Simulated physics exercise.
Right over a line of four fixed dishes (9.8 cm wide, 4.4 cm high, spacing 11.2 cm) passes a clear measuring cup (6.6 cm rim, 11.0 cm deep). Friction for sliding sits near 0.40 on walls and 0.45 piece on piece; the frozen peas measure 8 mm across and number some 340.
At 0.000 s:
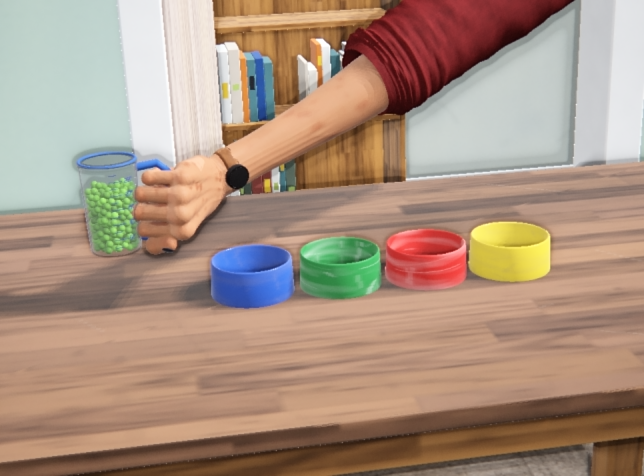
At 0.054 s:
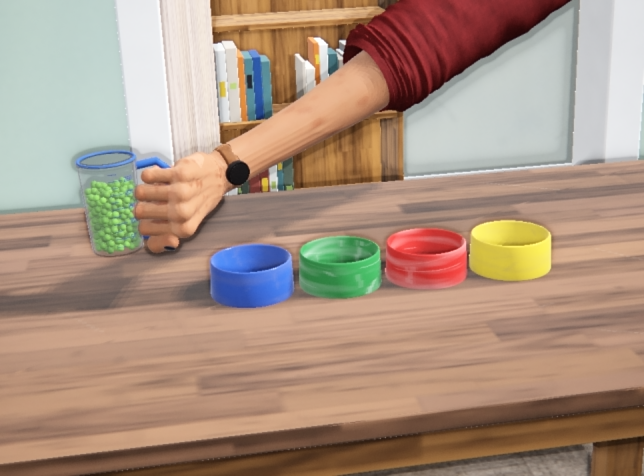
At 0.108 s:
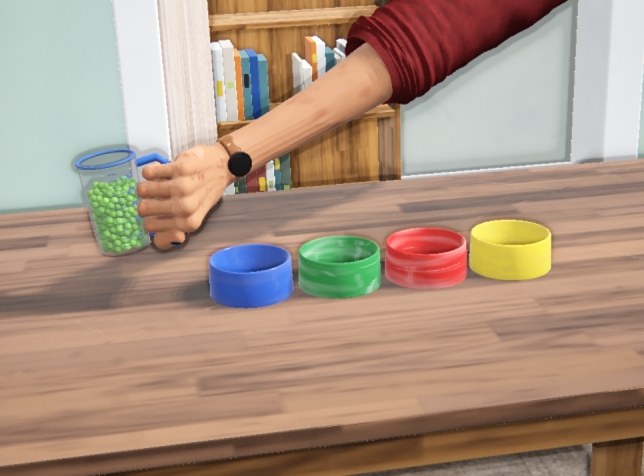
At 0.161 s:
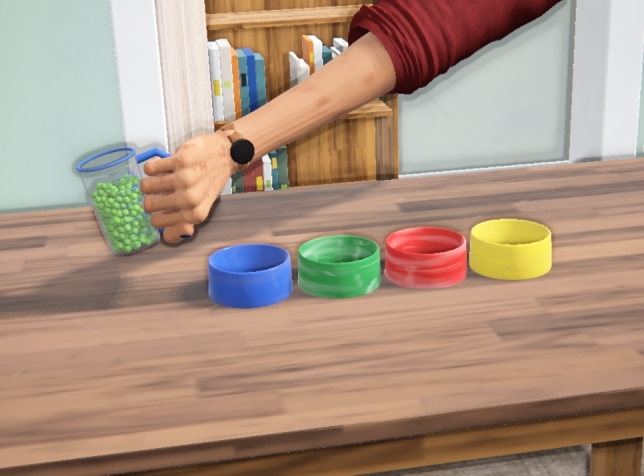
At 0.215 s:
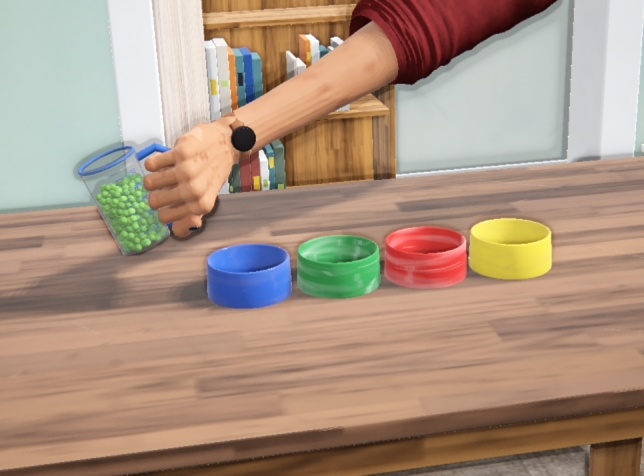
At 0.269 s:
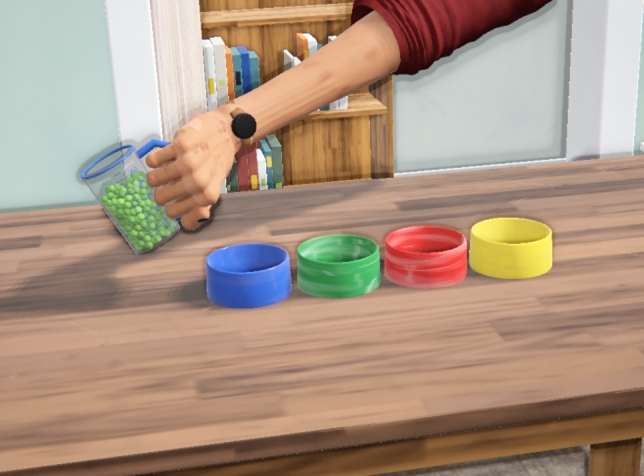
A hand in a dark red sleeve and a black-faced watch grips a clear measuring cup of green peas by its blue handle, raising its base and tilting its rim leftward, slowly at first, then faster. The view looks slightly down on a wooden table before a bookshelf and pale walls. Right of the cup, blue, green, red and yellow dishes sit in a row.
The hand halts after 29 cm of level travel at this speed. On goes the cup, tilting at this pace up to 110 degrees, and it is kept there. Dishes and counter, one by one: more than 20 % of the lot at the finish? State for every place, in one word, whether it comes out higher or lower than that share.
Red: Lower, blue: Higher, green: Lower, yellow: Lower, counter: Higher.
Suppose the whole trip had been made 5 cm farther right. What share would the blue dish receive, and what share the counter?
Shares - blue 80 / counter 10.
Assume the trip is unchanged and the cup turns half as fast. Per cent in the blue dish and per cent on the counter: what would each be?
Blue 40; counter 50.
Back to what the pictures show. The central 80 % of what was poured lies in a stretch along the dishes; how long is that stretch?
It spans roughly 17 centimetres along the row.
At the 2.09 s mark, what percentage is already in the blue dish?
I'd say close to 55 per cent at that point.
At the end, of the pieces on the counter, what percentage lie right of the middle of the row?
Fraction on that side: Around 0 %.
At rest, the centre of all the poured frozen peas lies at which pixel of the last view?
Resting centre estimate: Around (228, 288).
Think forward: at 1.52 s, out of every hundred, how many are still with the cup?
Somewhere near 15 per cent of the load.
After 1.02 s, tilt 110 degrees; cup holds 90 %.
After 1.52 s, tilt 110 degrees; cup holds 15 %, blue 35 %.
After 2.09 s, tilt 110 degrees; cup holds 0 %, blue 55 %.
At rest (2.5 s), red 0 %, blue 55 %, green 0 %, yellow 0 %, counter 45 %.
